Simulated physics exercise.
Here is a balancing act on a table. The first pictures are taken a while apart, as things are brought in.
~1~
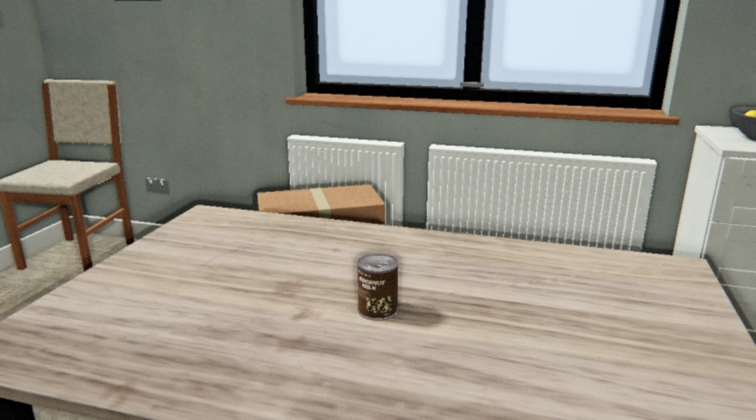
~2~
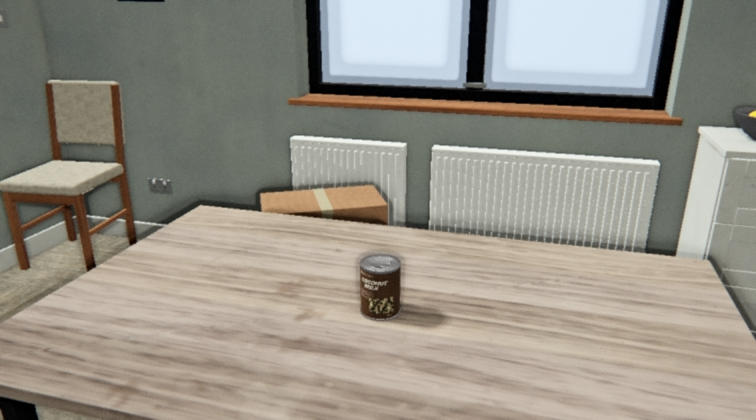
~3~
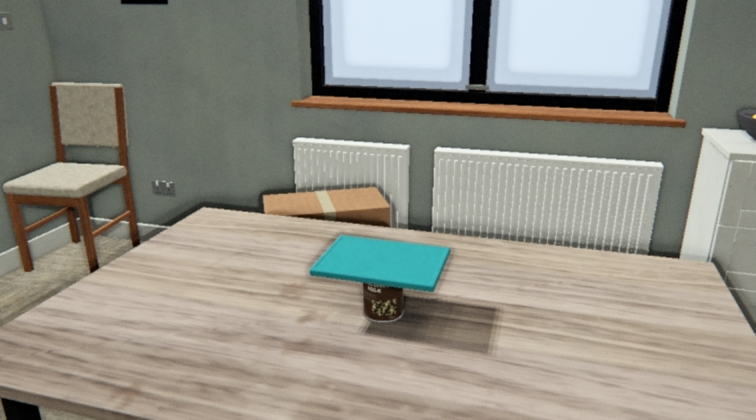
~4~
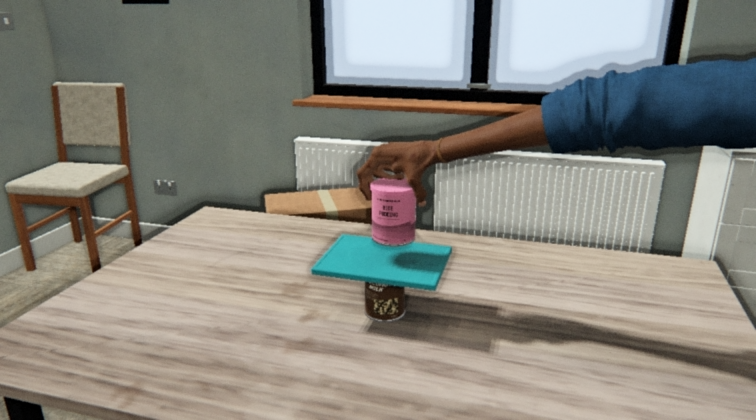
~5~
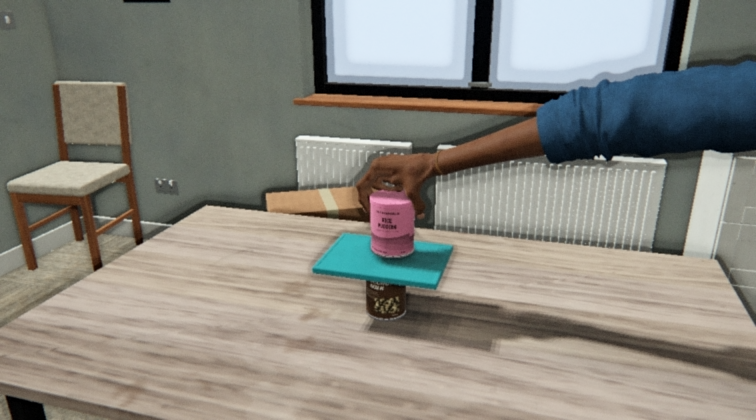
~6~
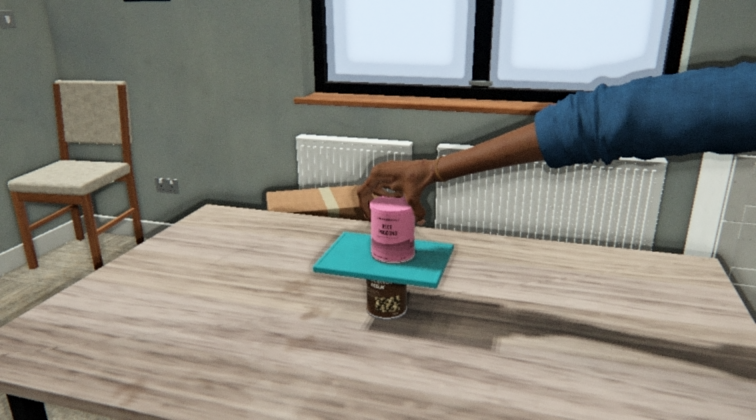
A turquoise lid appears on top of a dark brown tin standing on a pale wooden table, seen from slightly above in a grey-walled room. A chair stands at left, with a cardboard box, white radiators and a window behind. A hand in a blue sleeve, reaching from the right, lowers a pink tin onto the lid and keeps hold of it, while the view shifts very slightly.
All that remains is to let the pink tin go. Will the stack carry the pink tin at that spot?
The stack keeps its balance.
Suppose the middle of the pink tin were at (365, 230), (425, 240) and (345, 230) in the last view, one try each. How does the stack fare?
First, it holds; second, it gives way; third, it comes apart.
Then, 0.40 s after the last picture, nothing has stirred.
Then, 1.10 s after the last picture, pink tin resting near (393, 230).
Then, 2.30 s after the last picture, things are still on the move.
At rest, all 3 in place. Seen from the same camera at the end, pink tin near (394, 230). The stack holds.
